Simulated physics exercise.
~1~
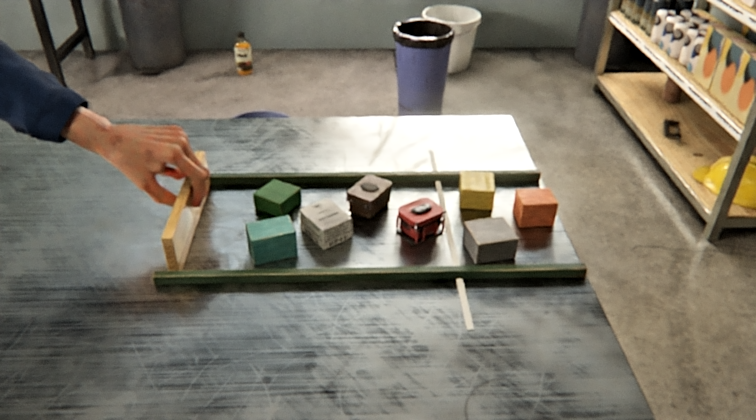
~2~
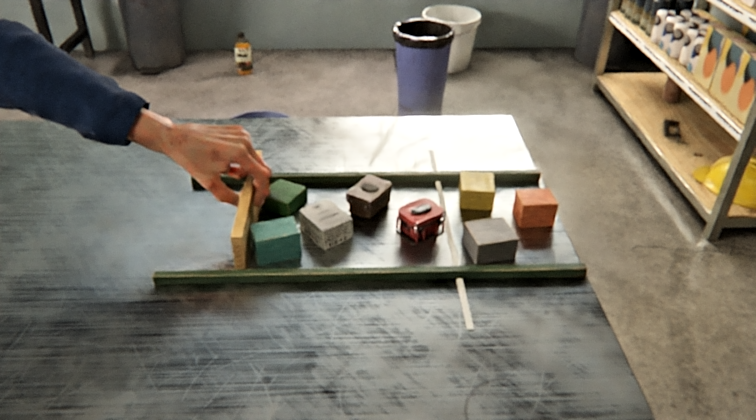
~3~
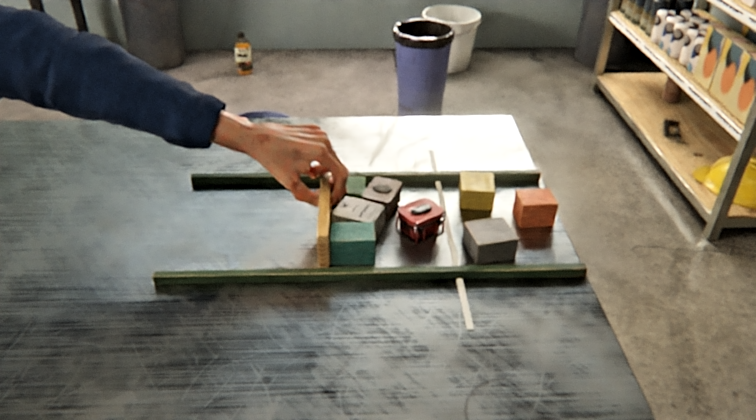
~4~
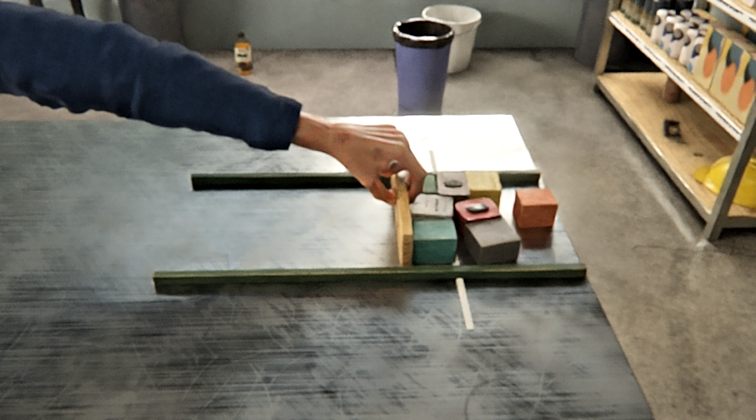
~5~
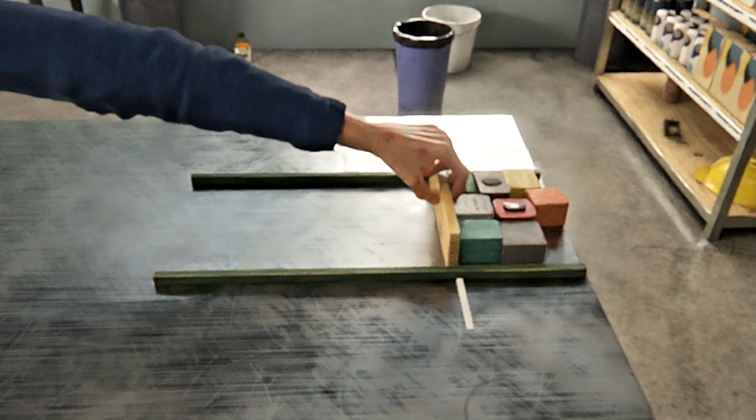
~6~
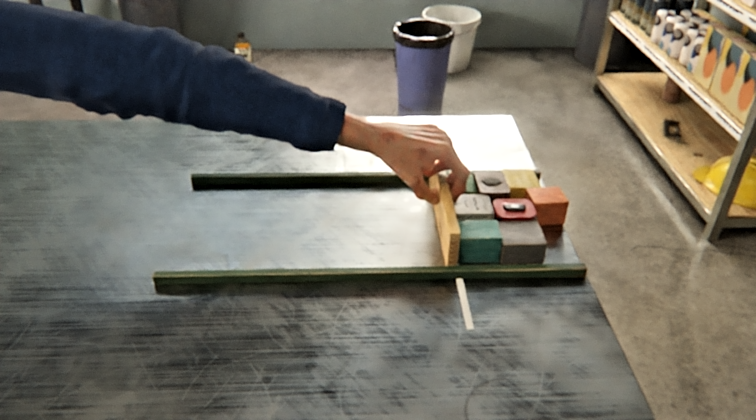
On a dark tabletop between two green rails, a hand slides an upright wooden board right, gathering eight coloured blocks and small boxes into a tight cluster, then stops near the tape line with all of them still on the table at its right end.
